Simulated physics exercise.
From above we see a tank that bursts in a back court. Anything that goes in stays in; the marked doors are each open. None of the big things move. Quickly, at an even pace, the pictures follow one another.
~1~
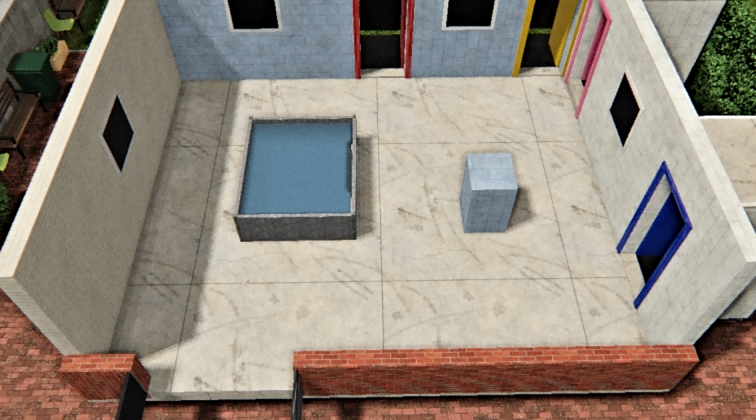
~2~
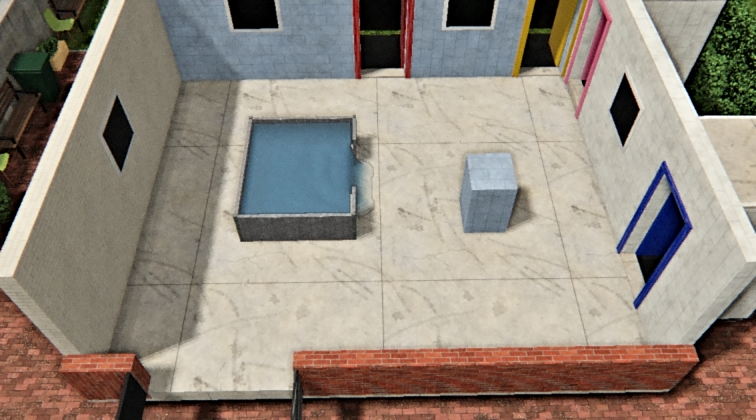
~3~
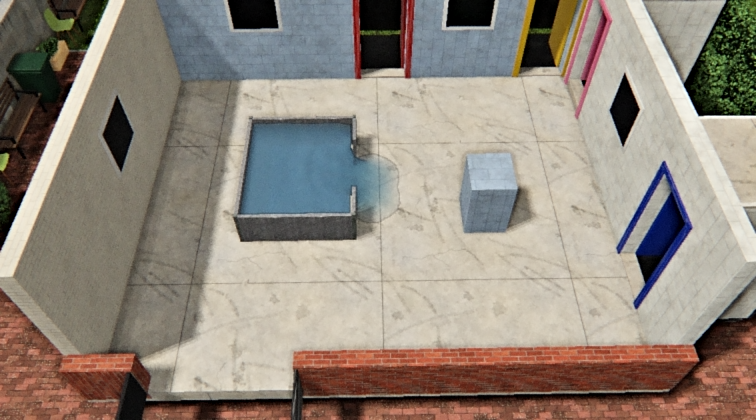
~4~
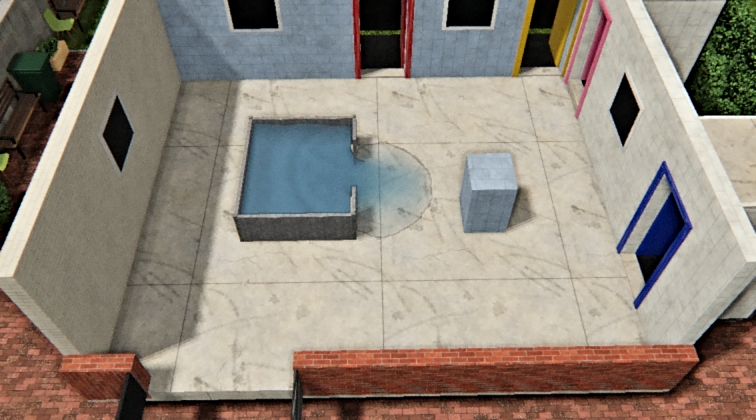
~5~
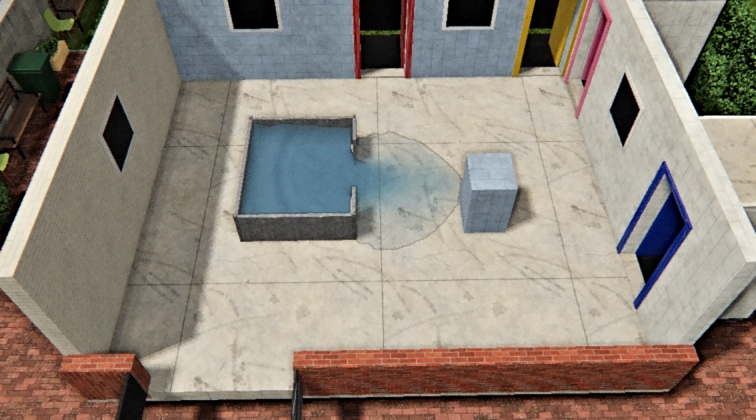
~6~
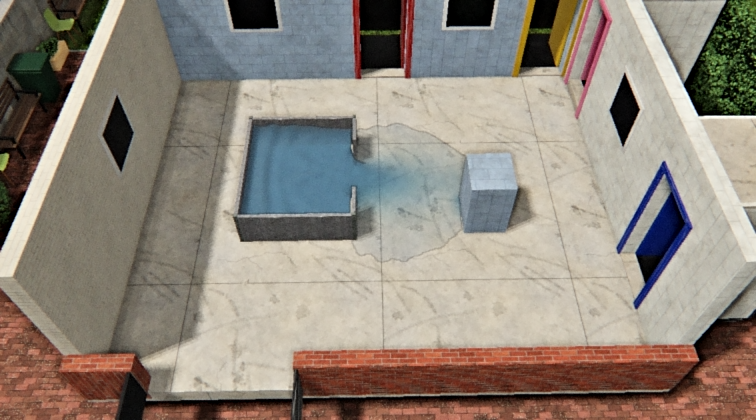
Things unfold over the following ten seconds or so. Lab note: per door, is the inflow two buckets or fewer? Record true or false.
Blue door false; yellow door false; red door true; pink door true.
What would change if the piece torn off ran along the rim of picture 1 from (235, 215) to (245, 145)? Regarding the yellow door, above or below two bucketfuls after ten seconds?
Note - yellow door: Short of the mark.
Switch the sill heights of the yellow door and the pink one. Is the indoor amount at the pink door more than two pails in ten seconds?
Pink: Exceeds the limit.
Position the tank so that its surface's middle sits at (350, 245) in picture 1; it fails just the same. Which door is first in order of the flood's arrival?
Result: The blue-painted one.
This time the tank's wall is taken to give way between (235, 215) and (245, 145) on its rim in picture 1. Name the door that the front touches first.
It's the door marked red.
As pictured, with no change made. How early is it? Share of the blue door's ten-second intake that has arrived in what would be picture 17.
By my reckoning, 0 percent.
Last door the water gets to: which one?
The one in red.
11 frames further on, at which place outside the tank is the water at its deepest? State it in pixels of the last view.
Check close to (451, 203).
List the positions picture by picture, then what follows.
Still water in the open tank at (299, 166), in the first frame.
The front is at (361, 163), out from the gap at (353, 181), in the second frame.
Water pours out at (353, 182) and has run to (390, 165), in the third frame.
Water pours out at (353, 182) and has run to (424, 172), in the fourth frame.
The front is at (458, 182), out from the gap at (353, 181), in the fifth frame.
The front is at a hidden place, out from the gap at (353, 181), in the sixth frame.
A moment on, water covers 20 % of the floor; the blue door not reached, the yellow door not reached, the red door not reached, the pink door not reached.
Next, water covers 35 % of the floor; the blue door not reached, the yellow door not reached, the red door not reached, the pink door wet at the sill, nothing in.
Then, water covers 45 % of the floor; the blue door wet at the sill, nothing in, the yellow door over two buckets in, the red door not reached, the pink door wet at the sill, nothing in.
Later, water covers 55 % of the floor; the blue door under two buckets in, the yellow door far over two buckets in, the red door wet at the sill, nothing in, the pink door wet at the sill, nothing in.
In the end, water covers 80 % of the floor; the blue door over two buckets in, the yellow door far over two buckets in, the red door wet at the sill, nothing in, the pink door wet at the sill, nothing in.
